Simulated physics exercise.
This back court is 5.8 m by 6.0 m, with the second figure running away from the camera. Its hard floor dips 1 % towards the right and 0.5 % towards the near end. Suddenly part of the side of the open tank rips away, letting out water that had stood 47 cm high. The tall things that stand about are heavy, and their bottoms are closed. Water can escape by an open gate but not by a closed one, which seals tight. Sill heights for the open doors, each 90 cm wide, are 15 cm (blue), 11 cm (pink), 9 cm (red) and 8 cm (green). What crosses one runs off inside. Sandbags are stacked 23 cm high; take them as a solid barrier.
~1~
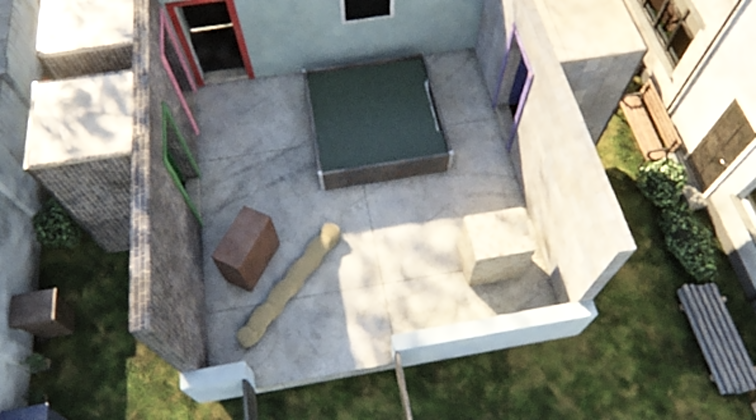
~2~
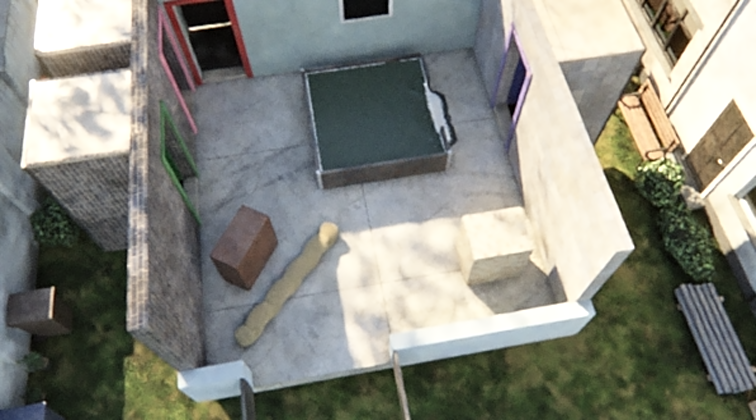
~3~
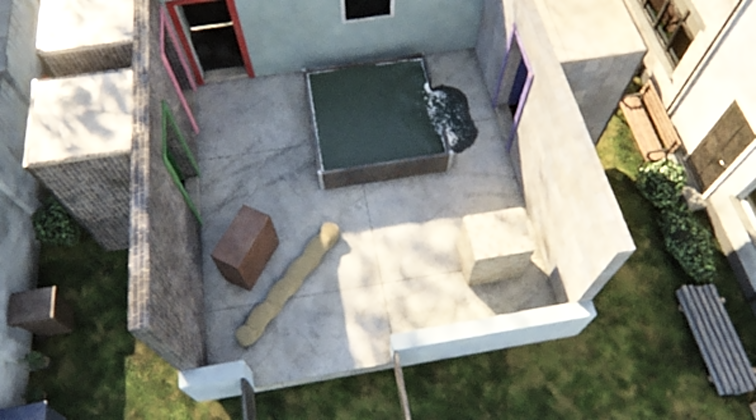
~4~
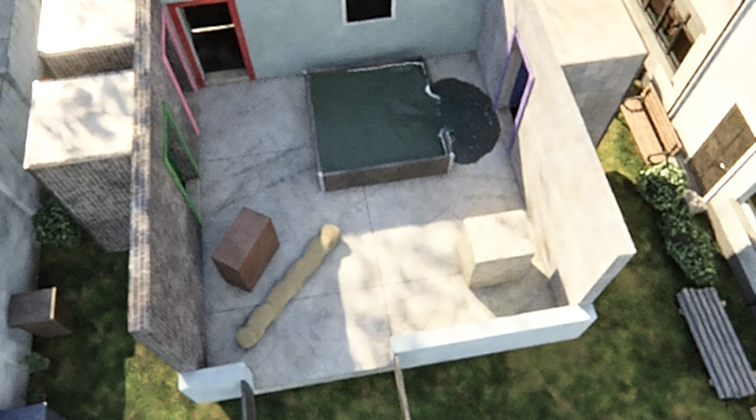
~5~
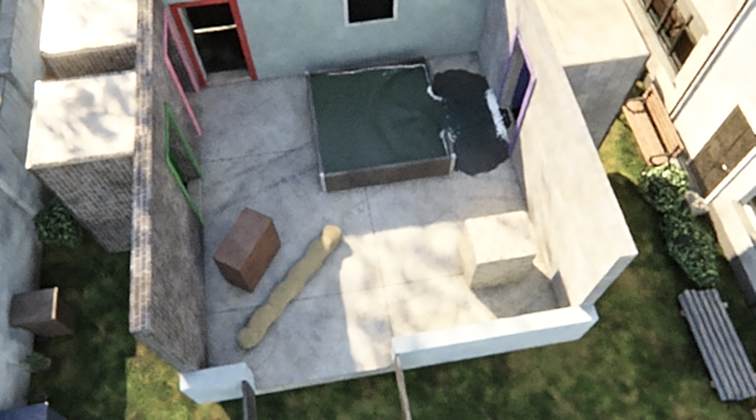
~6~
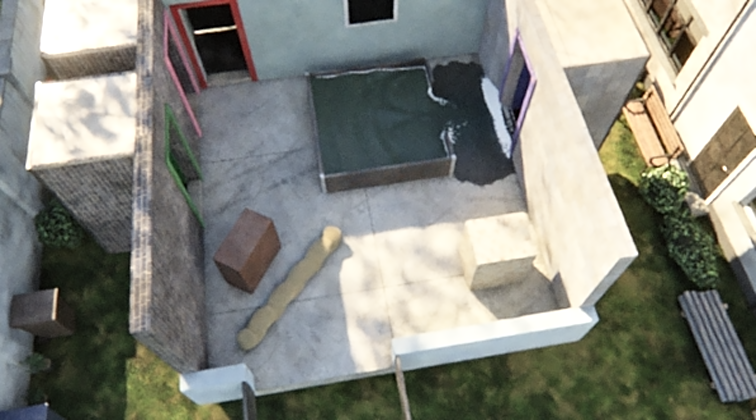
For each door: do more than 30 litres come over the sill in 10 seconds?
In order: At the blue door the inflow will break the limit. At the pink door the inflow will remain within the limit. At the red door the inflow will remain within the limit. At the green door the inflow will remain within the limit.
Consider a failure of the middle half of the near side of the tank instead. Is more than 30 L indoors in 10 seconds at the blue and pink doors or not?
Log - blue: Threshold not reached, pink: Threshold not reached.
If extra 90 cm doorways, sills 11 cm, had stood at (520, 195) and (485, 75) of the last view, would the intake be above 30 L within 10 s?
The first door falls short and the second gets there.
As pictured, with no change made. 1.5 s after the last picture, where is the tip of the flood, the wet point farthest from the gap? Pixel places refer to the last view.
About pixel (557, 303).
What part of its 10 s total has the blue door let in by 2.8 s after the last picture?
Share: ~ 75 %.
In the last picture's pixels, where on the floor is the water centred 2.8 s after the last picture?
Centre: Approx. (412, 137) px.
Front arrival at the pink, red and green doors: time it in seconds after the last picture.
Arrival: Pink 3.0 s, red 2.6 s, green 4.5 s.
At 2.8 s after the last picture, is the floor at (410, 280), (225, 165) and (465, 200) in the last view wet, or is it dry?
First spot soaked, second bone dry, third soaked.
Then, 0.7 s after the last picture water covers 10 % of the floor and is deepest (36 cm) near (498, 121); blue door 33 cm at the sill, 53 L in, pink door not reached, red door not reached, green door not reached.
Then, 1.5 s after the last picture water covers 25 % of the floor and is deepest (36 cm) near (478, 59); blue door 32 cm at the sill, 137 L in, pink door not reached, red door not reached, green door not reached.
Then, 2.8 s after the last picture water covers 40 % of the floor and is deepest (26 cm) near (498, 121); blue door 24 cm at the sill, 227 L in, pink door not reached, red door 4 cm at the sill, 0 L in, green door not reached.
Then, 5.3 s after the last picture water covers 75 % of the floor and is deepest (20 cm) near (478, 59); blue door 19 cm at the sill, 287 L in, pink door 11 cm at the sill, 10 L in, red door 6 cm at the sill, 0 L in, green door 3 cm at the sill, 0 L in.
Then, 9.3 s after the last picture water covers 95 % of the floor and is deepest (14 cm) near (563, 323); blue door 12 cm at the sill, 296 L in, pink door 6 cm at the sill, 11 L in, red door 5 cm at the sill, 1 L in, green door 3 cm at the sill, 0 L in.
